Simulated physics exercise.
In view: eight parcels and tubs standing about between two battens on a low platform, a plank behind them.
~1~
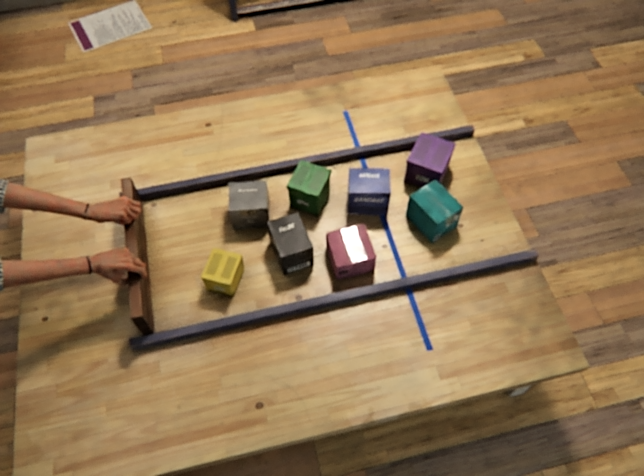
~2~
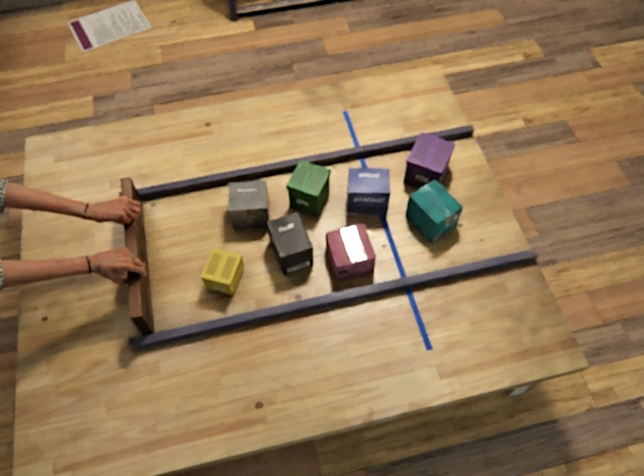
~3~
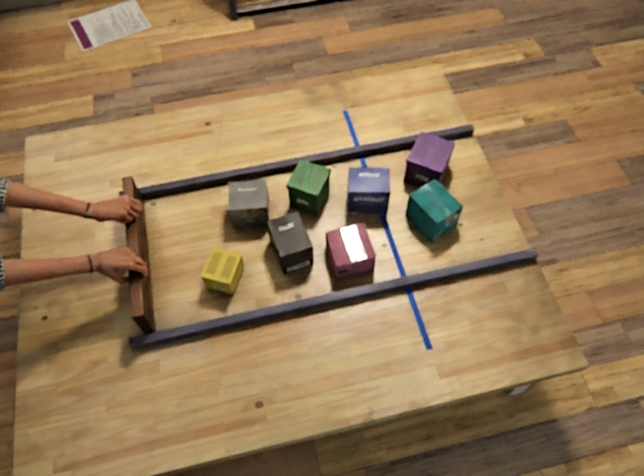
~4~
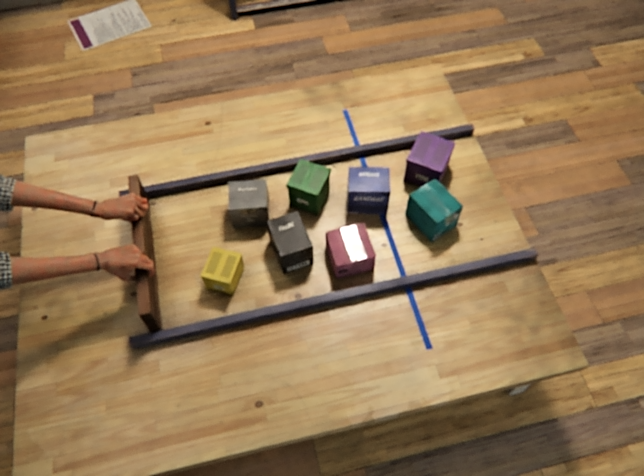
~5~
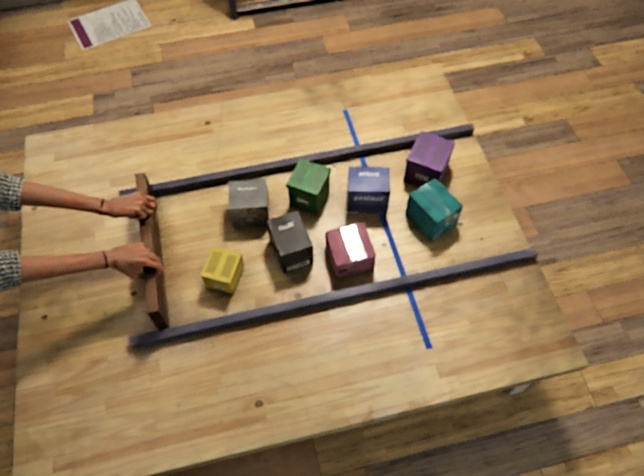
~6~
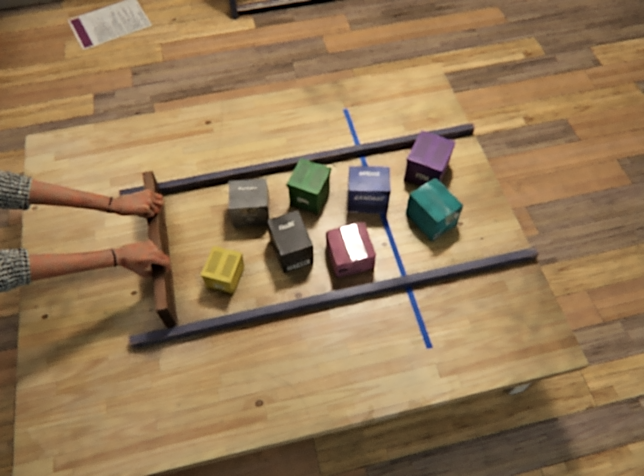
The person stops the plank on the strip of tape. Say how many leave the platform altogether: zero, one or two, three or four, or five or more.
As it turns out, the number that fall off is zero.
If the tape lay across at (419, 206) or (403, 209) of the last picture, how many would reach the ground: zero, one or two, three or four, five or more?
In that order: One or two; not one.
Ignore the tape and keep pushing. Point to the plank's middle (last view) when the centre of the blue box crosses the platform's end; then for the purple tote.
Its middle is around (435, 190) and around (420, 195).
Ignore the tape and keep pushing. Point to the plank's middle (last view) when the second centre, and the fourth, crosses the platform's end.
Its middle is around (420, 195) and later (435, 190).
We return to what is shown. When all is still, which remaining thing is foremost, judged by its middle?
The turquoise parcel.
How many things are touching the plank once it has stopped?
That makes 2.
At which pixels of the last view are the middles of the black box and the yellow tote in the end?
The black box stops around (433, 212); the yellow tote around (405, 226).
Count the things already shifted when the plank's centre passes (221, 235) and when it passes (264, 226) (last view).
The counts are 1 and 5.
Soon after, none off yet; purple tote at rest near (429, 161); turquoise parcel at rest near (434, 209); blue box at rest near (368, 190).
After that, none off yet; purple tote at rest near (429, 161); turquoise parcel at rest near (435, 210); blue box displaced about its own width near (394, 185).
In the end, the number that fall off is zero.
